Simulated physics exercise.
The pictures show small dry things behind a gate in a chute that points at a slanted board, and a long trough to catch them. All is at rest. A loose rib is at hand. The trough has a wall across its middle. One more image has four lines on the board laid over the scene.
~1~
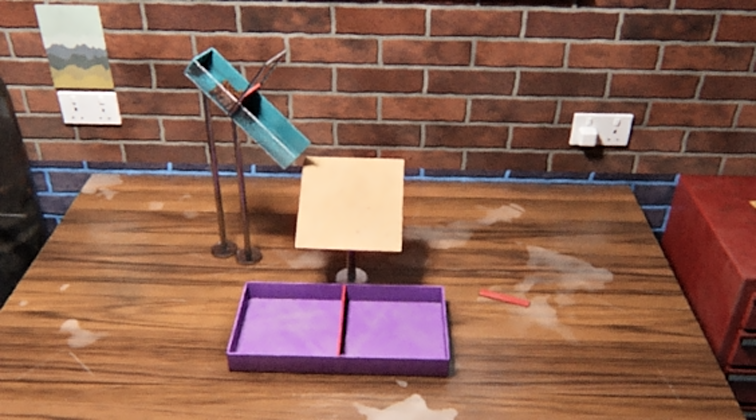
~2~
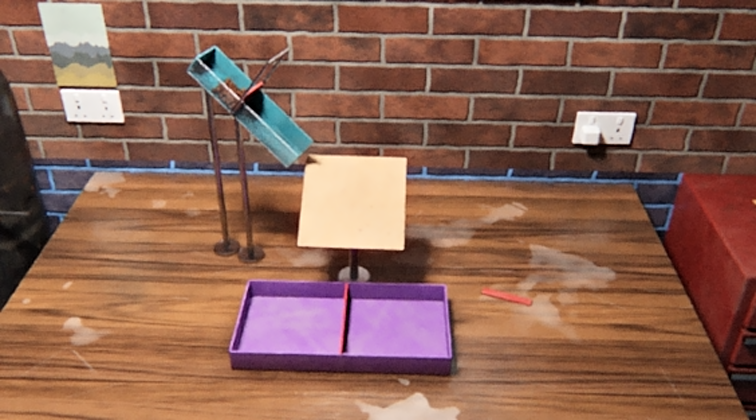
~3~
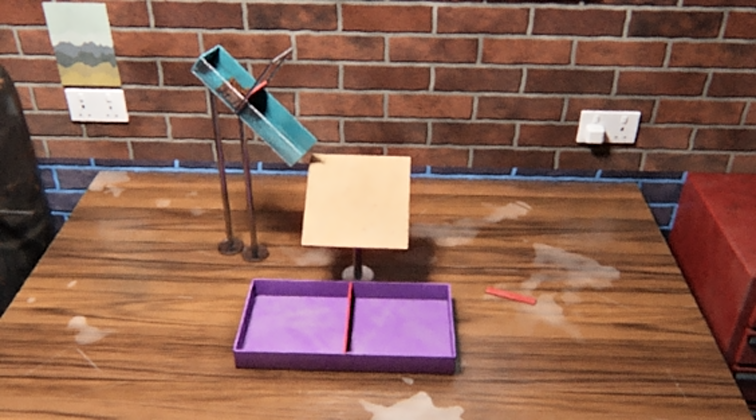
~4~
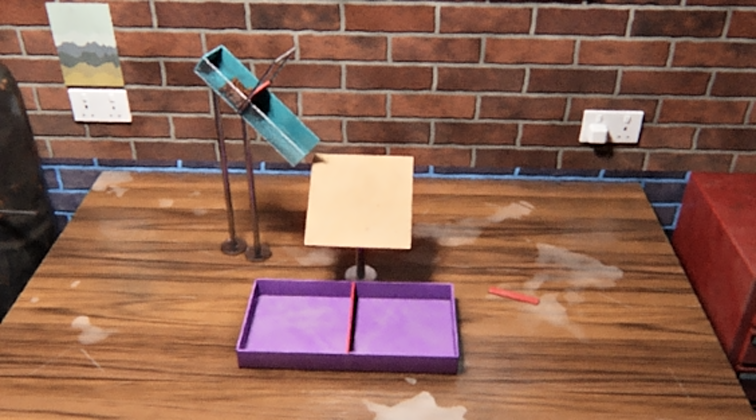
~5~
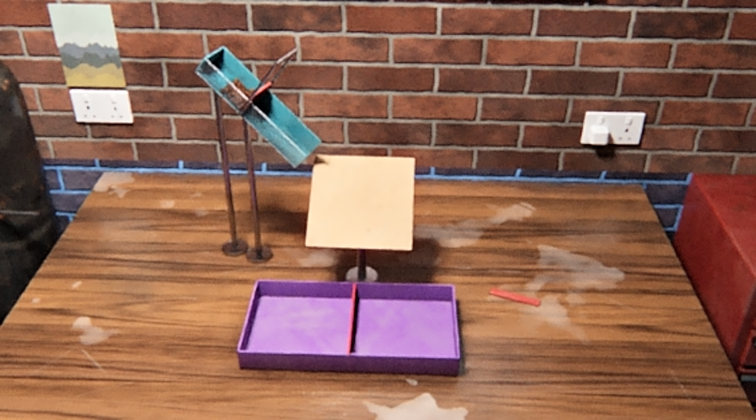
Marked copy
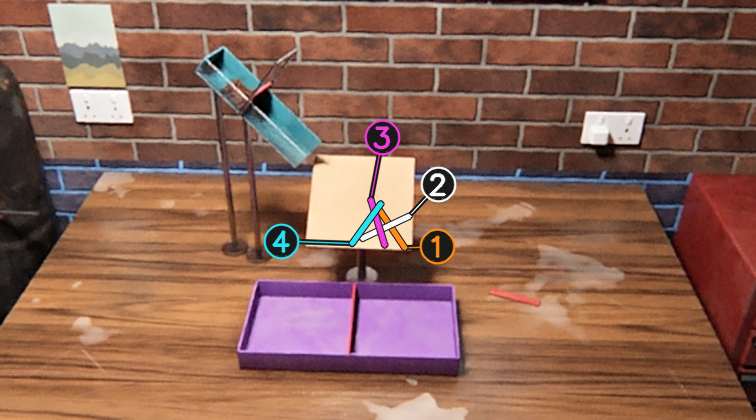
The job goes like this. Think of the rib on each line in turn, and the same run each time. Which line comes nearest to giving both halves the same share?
Take 2.
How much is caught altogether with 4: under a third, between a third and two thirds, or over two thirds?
It is over two thirds.
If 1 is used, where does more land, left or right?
More lands on the right.
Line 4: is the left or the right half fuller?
The left half.
On the marked copy, line 1 from (377, 207) to (404, 247); line 2 from (408, 216) to (362, 238); line 3 from (370, 199) to (384, 245); line 4 from (380, 203) to (352, 243).
For line 1, of what is caught, a small share in the left half, the bulk in the right.
For line 2, of what is caught, close to two thirds in the left half, close to a third in the right.
For line 3, of what is caught, a small share in the left half, the bulk in the right.
For line 4, of what is caught, the bulk in the left half, a small share in the right.
